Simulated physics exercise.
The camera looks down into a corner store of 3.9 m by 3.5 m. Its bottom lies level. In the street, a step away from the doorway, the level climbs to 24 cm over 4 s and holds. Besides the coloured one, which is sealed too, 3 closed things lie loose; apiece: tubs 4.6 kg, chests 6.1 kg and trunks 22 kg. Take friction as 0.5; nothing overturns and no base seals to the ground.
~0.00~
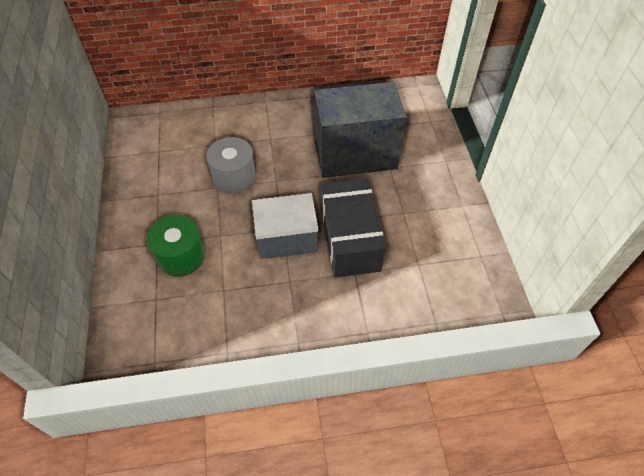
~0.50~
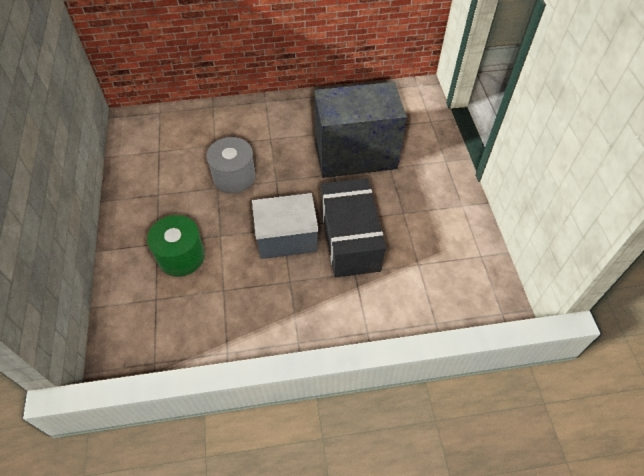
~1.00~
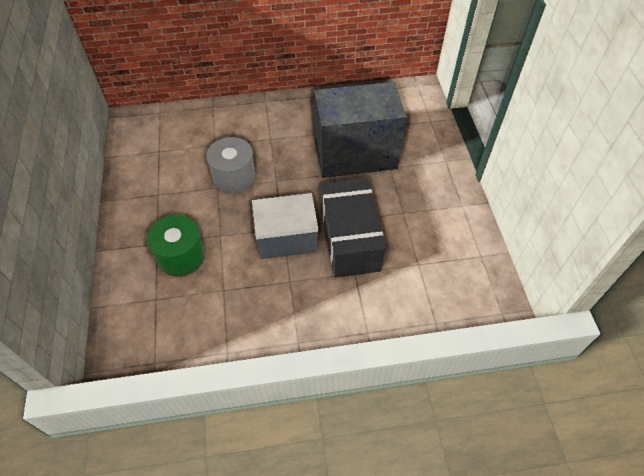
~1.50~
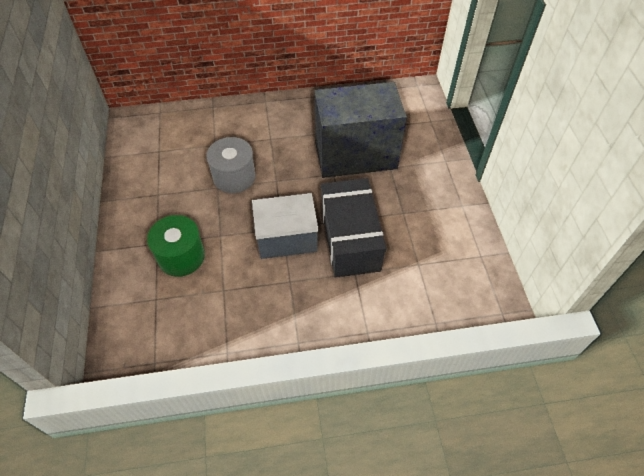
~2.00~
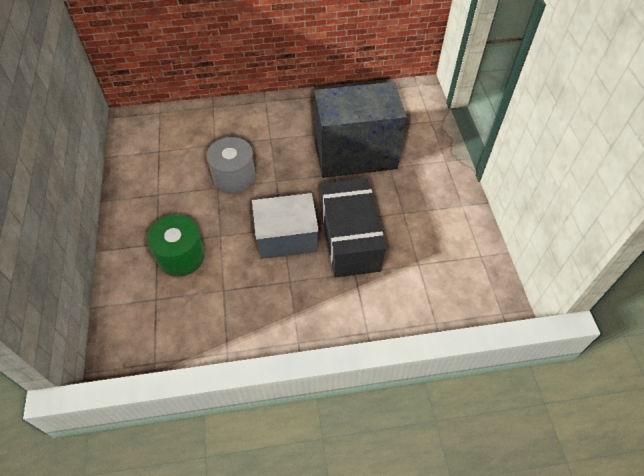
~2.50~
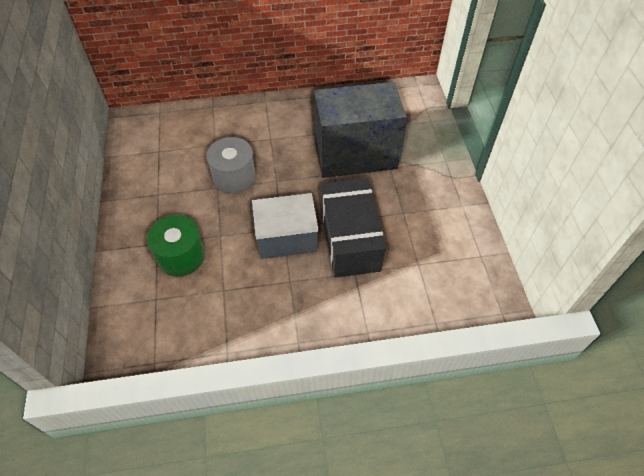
In a corner store seen from above, murky water spread over the street outside and then crept in through the doorway, while the green tub and the other closed containers stayed still.
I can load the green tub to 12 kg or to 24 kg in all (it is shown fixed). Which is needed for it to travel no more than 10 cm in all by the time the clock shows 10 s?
I expect that only the larger load is enough.
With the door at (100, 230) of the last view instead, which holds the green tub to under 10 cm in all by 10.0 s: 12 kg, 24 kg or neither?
In that case neither weight holds it.
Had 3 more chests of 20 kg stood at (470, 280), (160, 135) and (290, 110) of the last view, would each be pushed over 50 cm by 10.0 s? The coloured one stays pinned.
In turn: Under, over, more.
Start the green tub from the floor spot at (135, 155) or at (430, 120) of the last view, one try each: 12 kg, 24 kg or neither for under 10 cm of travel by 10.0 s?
In turn: Neither holds; neither holds.
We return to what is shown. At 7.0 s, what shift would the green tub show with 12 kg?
Roughly 0 cm.
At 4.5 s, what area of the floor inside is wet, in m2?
Roughly 5.5 m2.
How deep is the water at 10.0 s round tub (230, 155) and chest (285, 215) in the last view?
Roughly 9 and 9 cm.
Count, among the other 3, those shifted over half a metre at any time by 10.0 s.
3 of them.
After 3.5 s the green tub would be 0 cm from its start with 12 kg and 0 cm from its start with 24 kg; 0 cm of water round it then.
After 4.5 s the green tub would be 0 cm from its start with 12 kg and 0 cm from its start with 24 kg; 0 cm of water round it then.
After 7.0 s the green tub would be 0 cm from its start with 12 kg and 0 cm from its start with 24 kg; 1 cm of water round it then.
After 10.0 s the green tub would be 18 cm from its start with 12 kg and 0 cm from its start with 24 kg; 11 cm of water round it then.
